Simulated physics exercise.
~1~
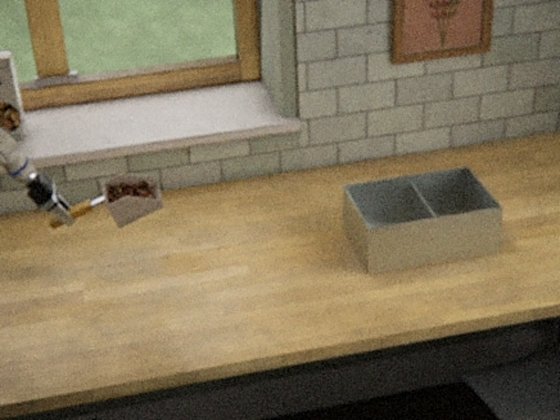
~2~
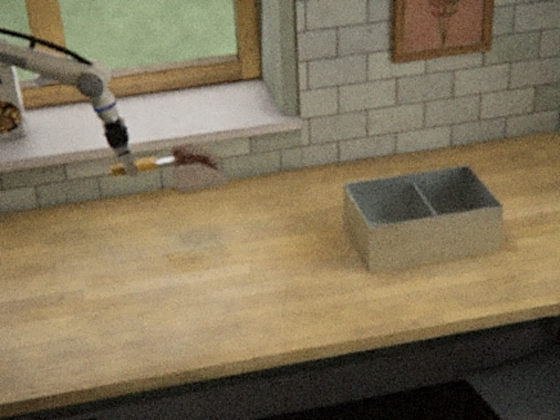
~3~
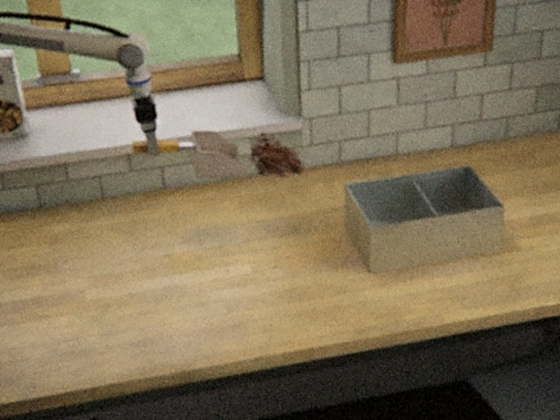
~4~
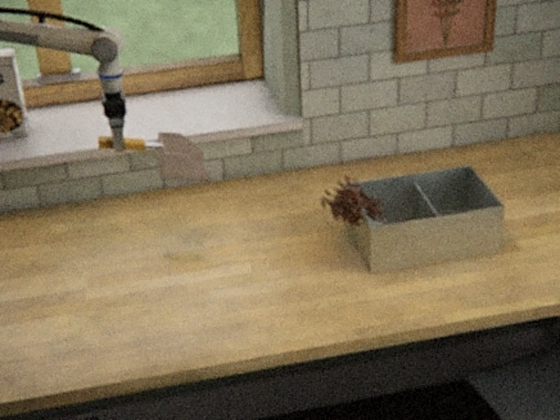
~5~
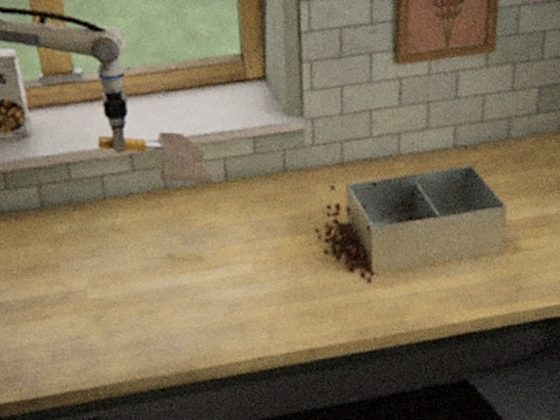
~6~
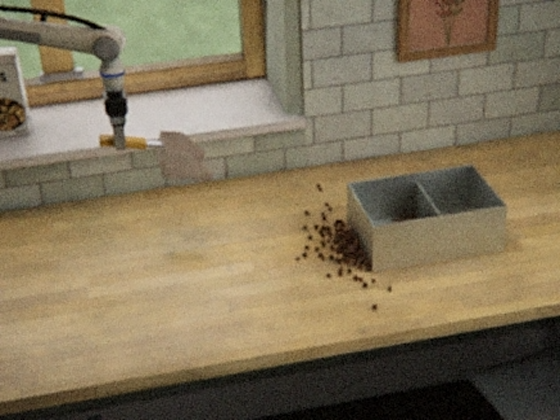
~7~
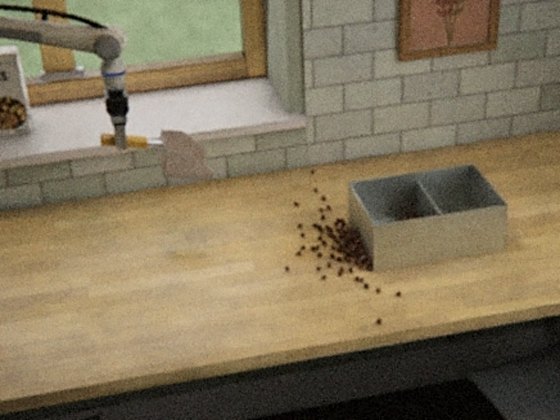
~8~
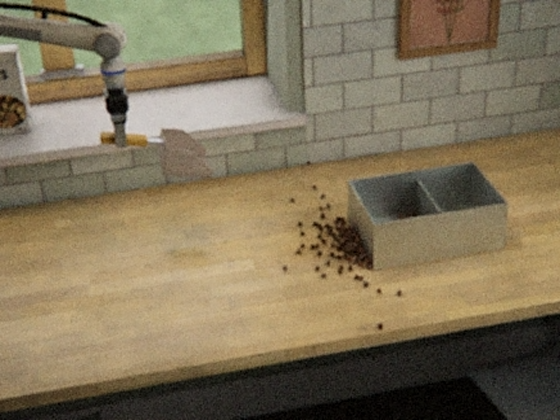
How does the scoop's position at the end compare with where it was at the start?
At the end the scoop is held higher and farther to the right than at the start, up in front of the brick wall below the window sill.
